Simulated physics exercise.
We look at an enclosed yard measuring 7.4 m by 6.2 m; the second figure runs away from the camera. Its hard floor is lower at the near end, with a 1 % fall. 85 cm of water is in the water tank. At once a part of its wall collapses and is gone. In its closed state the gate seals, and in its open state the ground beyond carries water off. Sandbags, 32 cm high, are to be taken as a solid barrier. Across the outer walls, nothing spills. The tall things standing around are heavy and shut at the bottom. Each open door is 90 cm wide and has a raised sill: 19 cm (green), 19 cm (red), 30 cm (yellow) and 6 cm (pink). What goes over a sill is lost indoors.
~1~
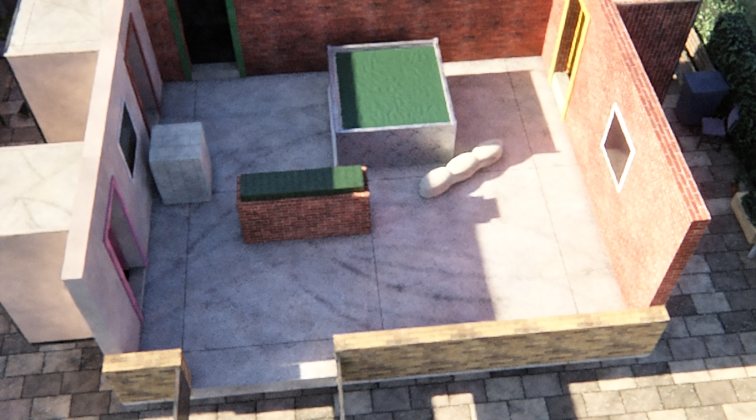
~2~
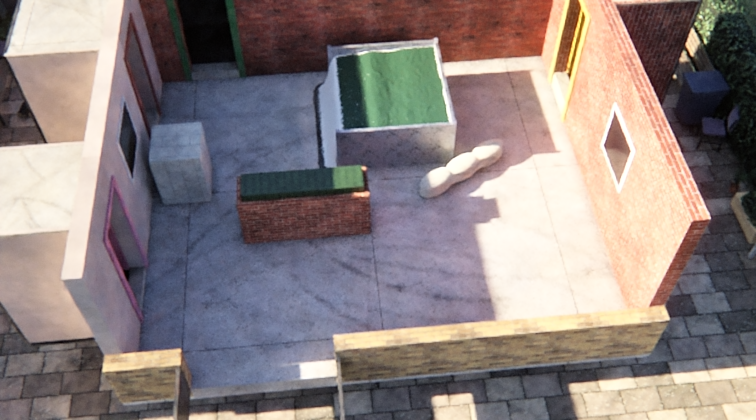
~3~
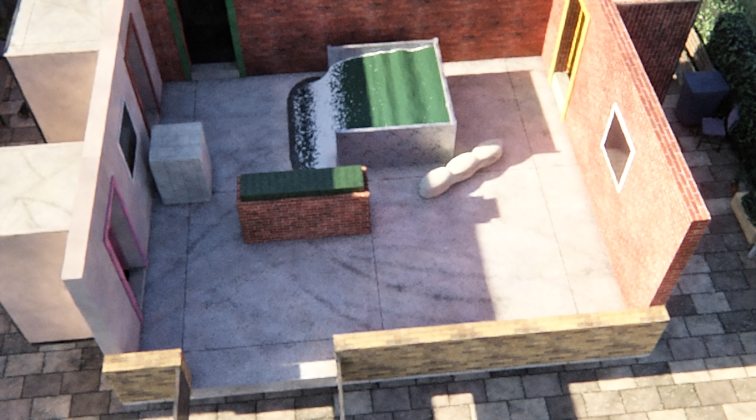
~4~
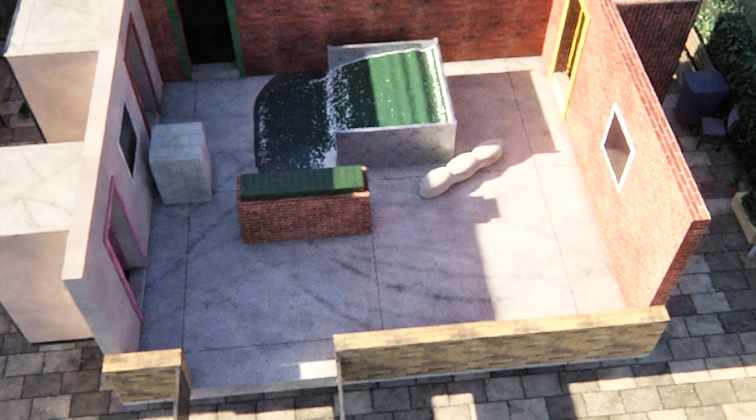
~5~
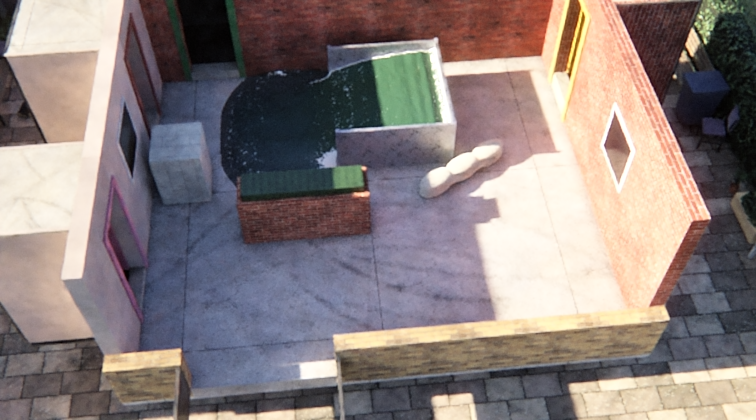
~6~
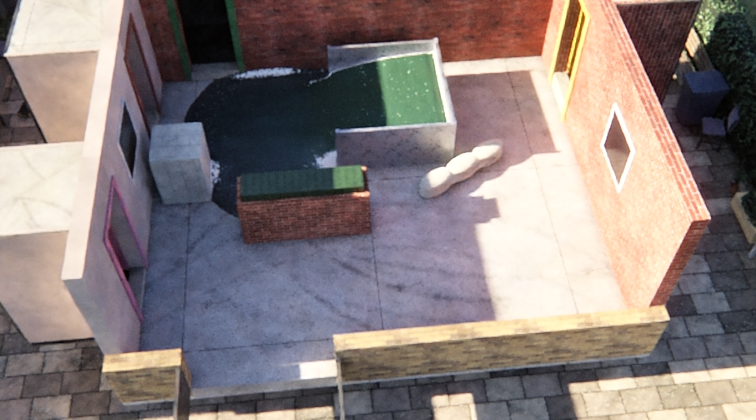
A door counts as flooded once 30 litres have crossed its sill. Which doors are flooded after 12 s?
Door by door: The green door is flooded; the red door is flooded; the yellow door is not flooded; the pink door is flooded.
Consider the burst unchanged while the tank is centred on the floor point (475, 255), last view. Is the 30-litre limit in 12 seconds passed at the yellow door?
Lab note: Yellow door, limit held.
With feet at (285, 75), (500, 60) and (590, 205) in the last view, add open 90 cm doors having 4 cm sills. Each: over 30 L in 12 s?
In turn: Beyond it, short of it, short of it.
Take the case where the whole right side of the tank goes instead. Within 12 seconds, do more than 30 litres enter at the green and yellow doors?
Outcome at green: Not exceeded; outcome at yellow: Exceeded.
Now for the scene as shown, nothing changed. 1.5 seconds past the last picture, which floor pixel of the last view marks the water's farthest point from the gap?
(137, 379).
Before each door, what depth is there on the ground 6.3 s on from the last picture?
You'd get green at 7 cm, red at 10 cm, yellow at 6 cm, and pink at 8 cm.
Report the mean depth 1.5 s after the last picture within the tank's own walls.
The average depth is around 22 cm.
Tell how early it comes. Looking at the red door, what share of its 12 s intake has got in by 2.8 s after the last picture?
By that time, around 95 per cent.
Then, 0.7 s after the last picture water covers 25 % of the floor and is deepest (56 cm) near (172, 91); green door 18 cm at the sill, 0 L in, red door 44 cm at the sill, 83 L in, yellow door not reached, pink door not reached.
Then, 1.5 s after the last picture water covers 35 % of the floor and is deepest (48 cm) near (157, 148); green door 25 cm at the sill, 2 L in, red door 46 cm at the sill, 244 L in, yellow door not reached, pink door 14 cm at the sill, 7 L in.
Then, 2.8 s after the last picture water covers 40 % of the floor and is deepest (31 cm) near (137, 379); green door 25 cm at the sill, 45 L in, red door 30 cm at the sill, 371 L in, yellow door not reached, pink door 11 cm at the sill, 35 L in.
Then, 6.3 s after the last picture water covers 70 % of the floor and is deepest (18 cm) near (137, 379); green door 7 cm at the sill, 59 L in, red door 10 cm at the sill, 391 L in, yellow door 6 cm at the sill, 0 L in, pink door 8 cm at the sill, 57 L in.
Then, 11.3 s after the last picture water covers 95 % of the floor and is deepest (13 cm) near (159, 133); green door 6 cm at the sill, 59 L in, red door 12 cm at the sill, 391 L in, yellow door 3 cm at the sill, 0 L in, pink door 6 cm at the sill, 60 L in.
